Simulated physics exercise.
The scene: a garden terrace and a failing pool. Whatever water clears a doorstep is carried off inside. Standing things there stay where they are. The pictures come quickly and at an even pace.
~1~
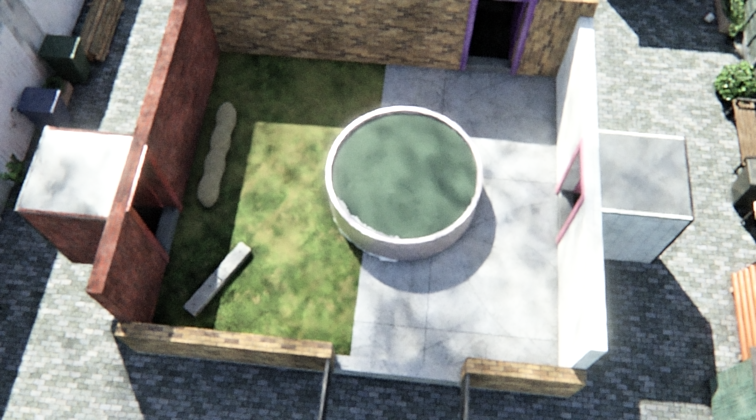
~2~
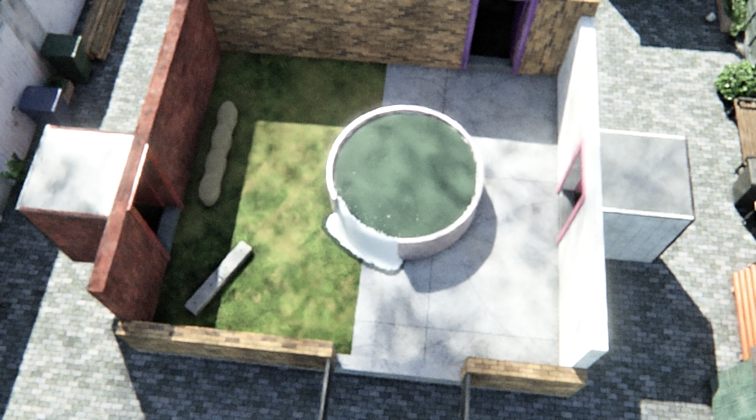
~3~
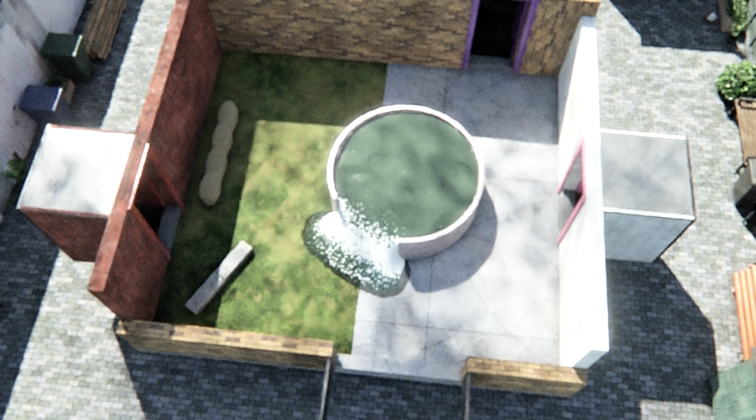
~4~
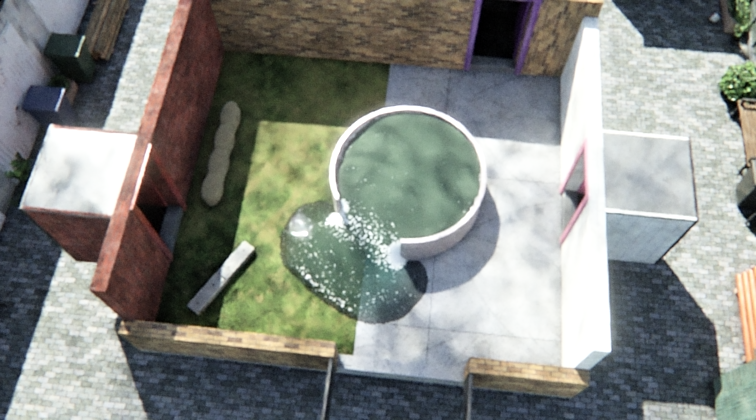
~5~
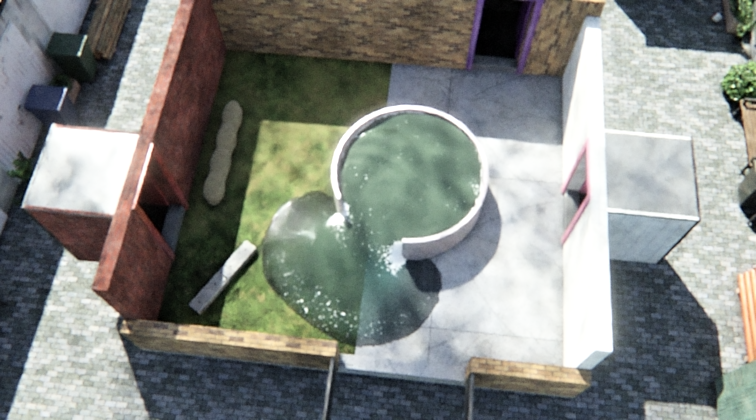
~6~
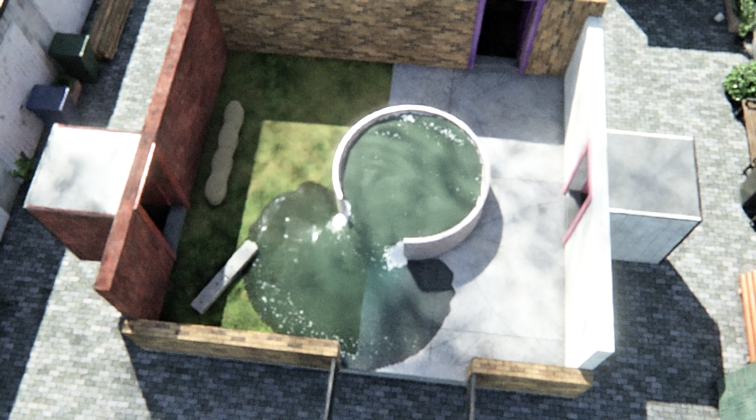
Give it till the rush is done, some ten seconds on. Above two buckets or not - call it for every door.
Pink door: Not above two buckets; purple door: Not above two buckets; red door: Not above two buckets.
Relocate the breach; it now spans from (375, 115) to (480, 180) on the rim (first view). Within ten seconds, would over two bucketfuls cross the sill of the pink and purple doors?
Pink door: Remains below; purple door: Exceeds it.
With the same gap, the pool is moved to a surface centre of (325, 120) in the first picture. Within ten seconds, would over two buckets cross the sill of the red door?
One by one - red door: Above the limit.
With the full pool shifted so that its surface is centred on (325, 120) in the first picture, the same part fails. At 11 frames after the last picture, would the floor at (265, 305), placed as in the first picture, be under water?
That spot ends up drenched.
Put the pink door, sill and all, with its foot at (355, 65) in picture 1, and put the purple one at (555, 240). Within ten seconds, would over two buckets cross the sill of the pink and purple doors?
Well, the pink door comes up short, and the purple door comes up short as well.
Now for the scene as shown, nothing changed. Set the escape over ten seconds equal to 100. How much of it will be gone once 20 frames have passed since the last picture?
I'd estimate some 45 per cent.
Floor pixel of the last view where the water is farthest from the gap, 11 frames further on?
Pixel estimate: (156, 332).
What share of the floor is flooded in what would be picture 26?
I'd estimate some 35 per cent.
A moment on, water covers 25 % of the floor; the pink door not reached, the purple door not reached, the red door not reached.
Next, water covers 30 % of the floor; the pink door not reached, the purple door not reached, the red door not reached.
Then, water covers 35 % of the floor; the pink door not reached, the purple door not reached, the red door wet at the sill, nothing in.
Later, water covers 55 % of the floor; the pink door not reached, the purple door not reached, the red door wet at the sill, nothing in.
In the end, water covers 75 % of the floor; the pink door not reached, the purple door wet at the sill, nothing in, the red door wet at the sill, nothing in.
